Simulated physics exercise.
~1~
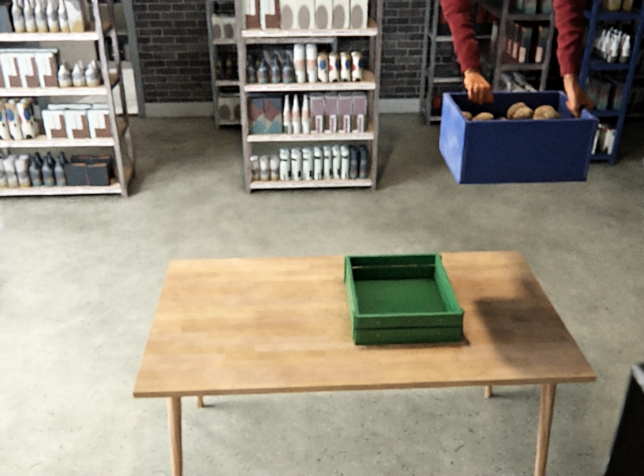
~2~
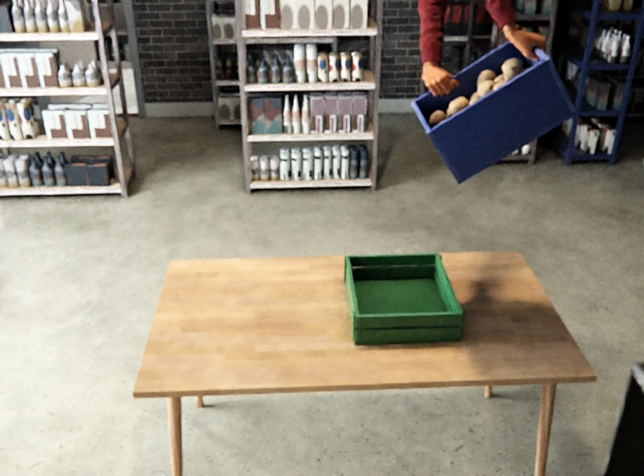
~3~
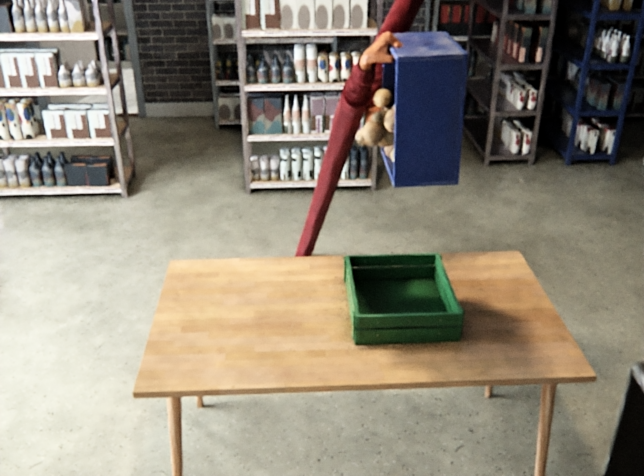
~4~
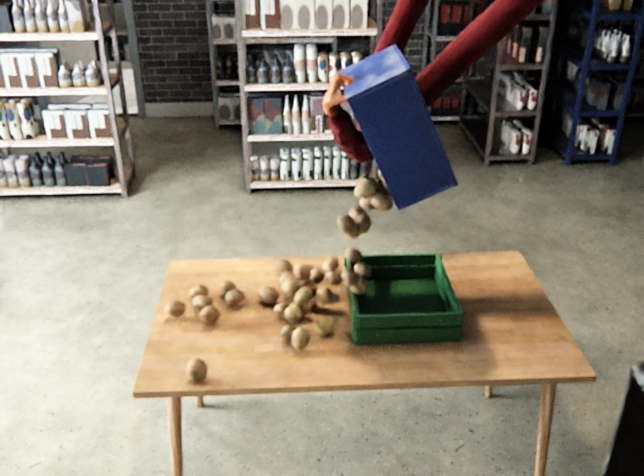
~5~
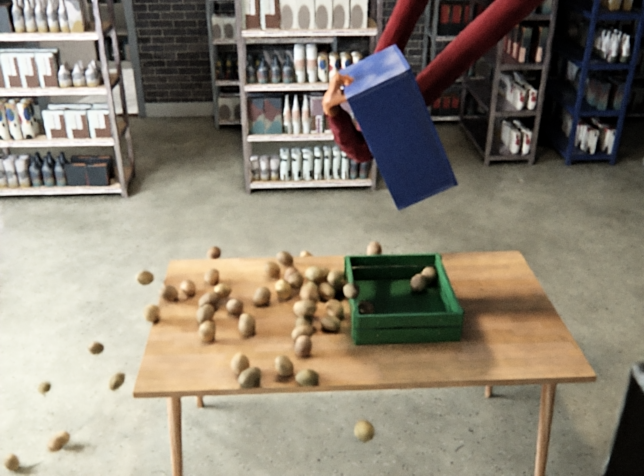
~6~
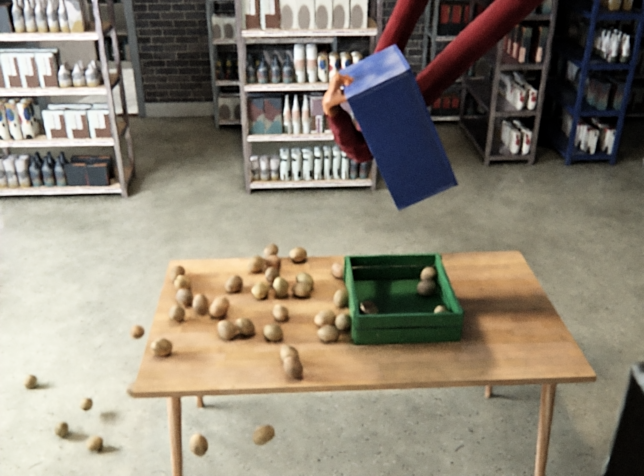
The clip shows a pair of red-sleeved arms tilting a blue crate of potatoes leftward above a green box on a wooden table until they tumble out, most scattering across the tabletop and some rolling off onto the floor, while only a few end up in the box.
